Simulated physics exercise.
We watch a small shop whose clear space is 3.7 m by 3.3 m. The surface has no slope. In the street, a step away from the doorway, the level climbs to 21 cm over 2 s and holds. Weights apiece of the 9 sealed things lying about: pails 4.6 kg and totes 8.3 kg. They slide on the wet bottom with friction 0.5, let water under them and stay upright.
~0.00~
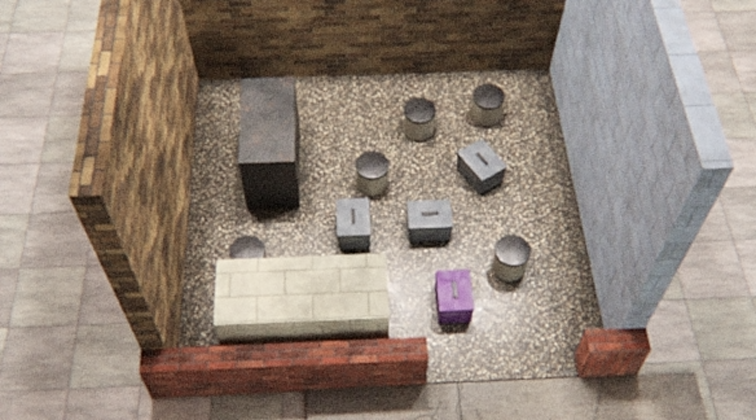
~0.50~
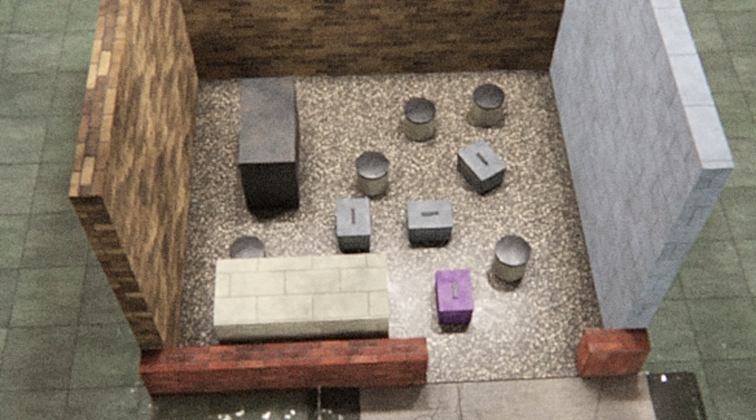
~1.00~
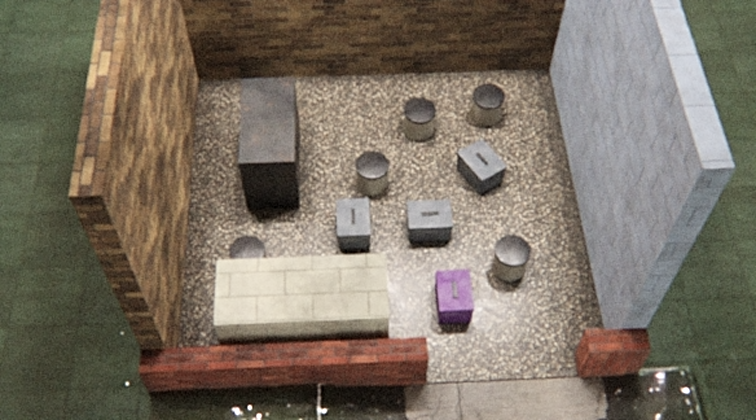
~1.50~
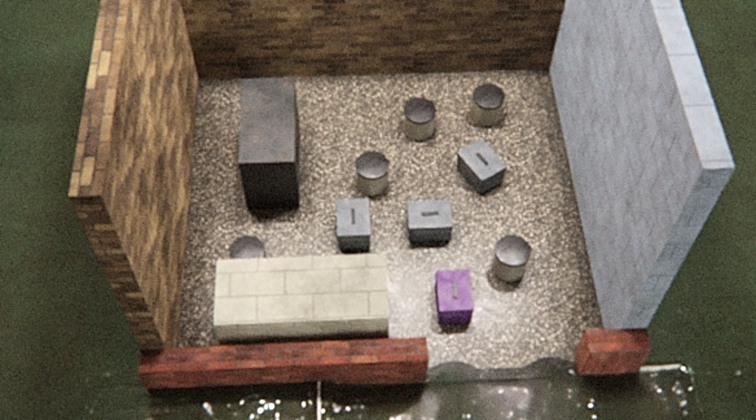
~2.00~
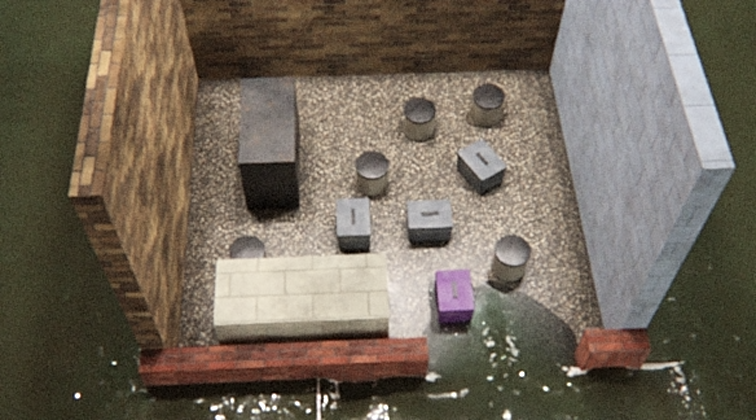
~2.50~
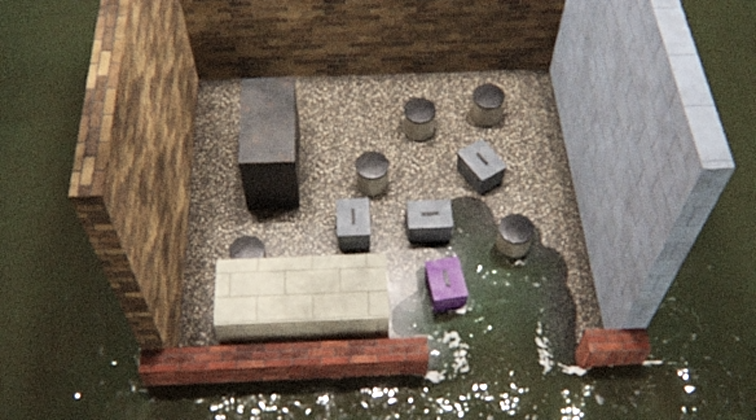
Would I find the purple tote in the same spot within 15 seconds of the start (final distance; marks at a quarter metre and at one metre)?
Purple tote gets carried off.
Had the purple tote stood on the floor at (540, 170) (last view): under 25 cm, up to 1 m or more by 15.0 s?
It ends far away.
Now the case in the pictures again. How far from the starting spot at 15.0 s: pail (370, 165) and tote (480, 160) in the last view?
In that order: 100 cm, 30 cm.
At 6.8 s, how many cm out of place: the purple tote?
About 200 cm.
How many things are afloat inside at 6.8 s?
I count 7.
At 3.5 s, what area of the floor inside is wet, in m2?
About 5.5 m2.
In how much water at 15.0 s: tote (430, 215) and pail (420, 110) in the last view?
About 22 and 23 cm.
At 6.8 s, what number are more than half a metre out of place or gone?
By then 7.
After 3.5 s the purple tote is near (388, 215), 1.0 m from its start, aground; 0 afloat.
After 6.8 s the purple tote is near (321, 141), 2.0 m from its start, afloat; 7 afloat.
After 11.0 s the purple tote is near (407, 208), 0.9 m from its start, afloat; 9 afloat.
After 15.0 s the purple tote is near (405, 126), 1.8 m from its start, afloat; 9 afloat.
